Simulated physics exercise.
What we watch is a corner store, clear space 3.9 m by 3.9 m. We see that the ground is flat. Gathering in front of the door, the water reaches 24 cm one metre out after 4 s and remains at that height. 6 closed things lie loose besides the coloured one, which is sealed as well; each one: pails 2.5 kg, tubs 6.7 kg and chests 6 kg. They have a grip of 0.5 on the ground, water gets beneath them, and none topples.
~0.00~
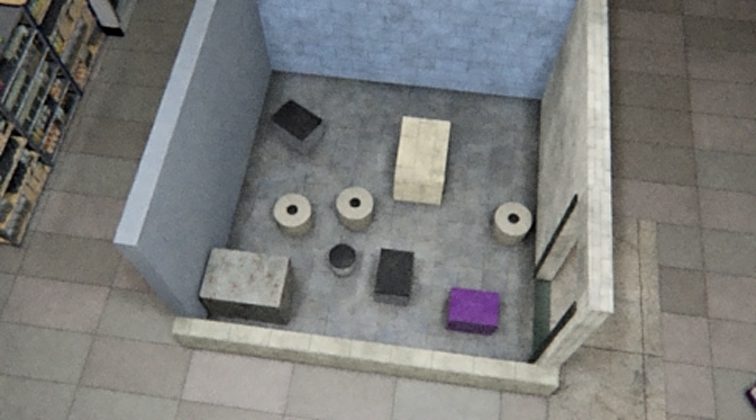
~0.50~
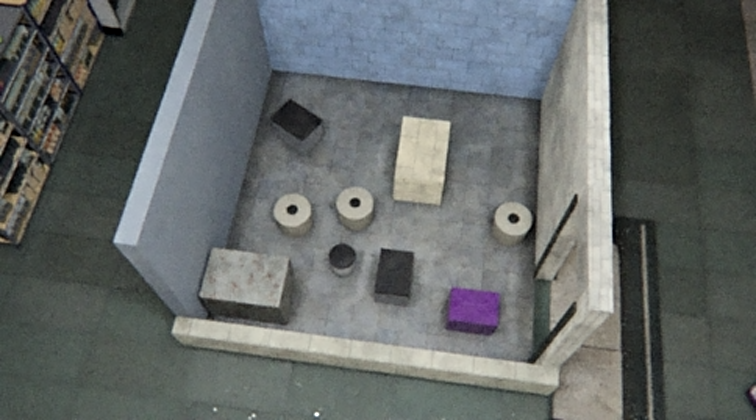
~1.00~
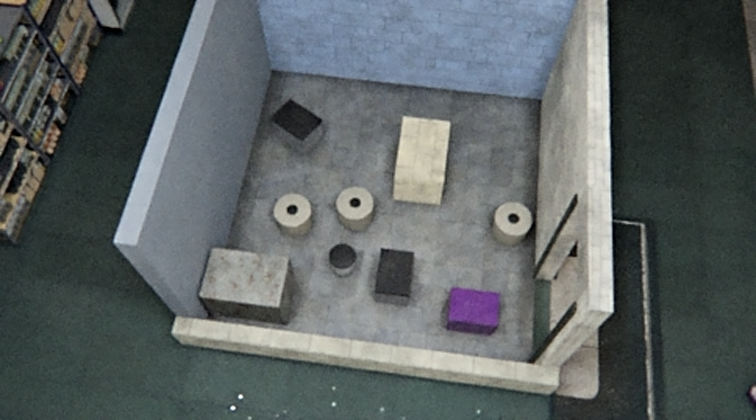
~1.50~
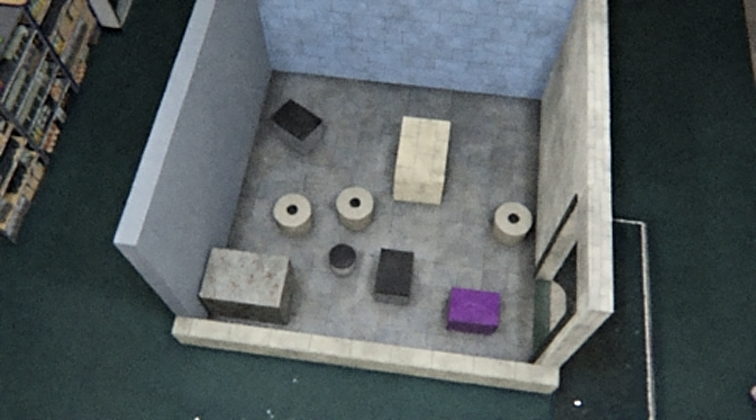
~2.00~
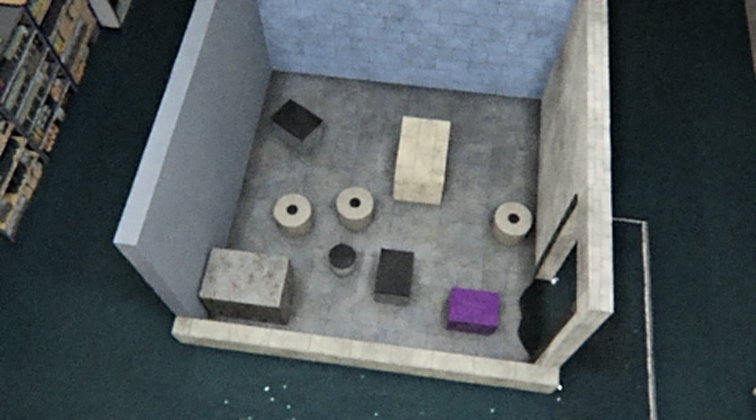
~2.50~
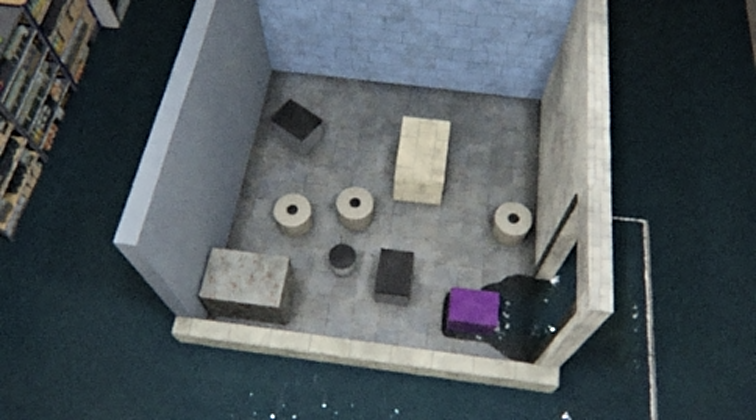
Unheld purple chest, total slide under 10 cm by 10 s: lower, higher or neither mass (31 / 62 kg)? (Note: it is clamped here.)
Only the upper figure is adequate.
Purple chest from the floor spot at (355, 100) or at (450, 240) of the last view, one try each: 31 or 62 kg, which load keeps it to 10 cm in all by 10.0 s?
Result, try 1: Heavy passes, light fails; try 2: Both pass.
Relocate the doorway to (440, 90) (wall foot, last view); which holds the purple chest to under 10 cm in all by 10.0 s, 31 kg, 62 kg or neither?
In that case the smaller load will do.
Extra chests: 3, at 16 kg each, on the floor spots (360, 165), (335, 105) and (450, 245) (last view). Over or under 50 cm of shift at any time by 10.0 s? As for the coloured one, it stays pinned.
The first comes out below the threshold, the second below the threshold, the third above the threshold.
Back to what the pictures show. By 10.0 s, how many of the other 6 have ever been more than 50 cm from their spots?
I make it 6.
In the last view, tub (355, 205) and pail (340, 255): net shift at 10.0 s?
In turn: 200 cm, 100 cm.
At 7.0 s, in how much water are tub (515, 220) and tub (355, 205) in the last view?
Close to 3 and 4 centimetres.
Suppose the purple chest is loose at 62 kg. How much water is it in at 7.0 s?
Close to 7 cm deep.
After 3.5 s the purple chest would be 0 cm from its start with 31 kg and 0 cm from its start with 62 kg; 5 cm of water round it then.
After 4.5 s the purple chest would be 6 cm from its start with 31 kg and 0 cm from its start with 62 kg; 6 cm of water round it then.
After 7.0 s the purple chest would be 54 cm from its start with 31 kg and 0 cm from its start with 62 kg; 7 cm of water round it then.
After 10.0 s the purple chest would be 85 cm from its start with 31 kg and 0 cm from its start with 62 kg; 7 cm of water round it then.
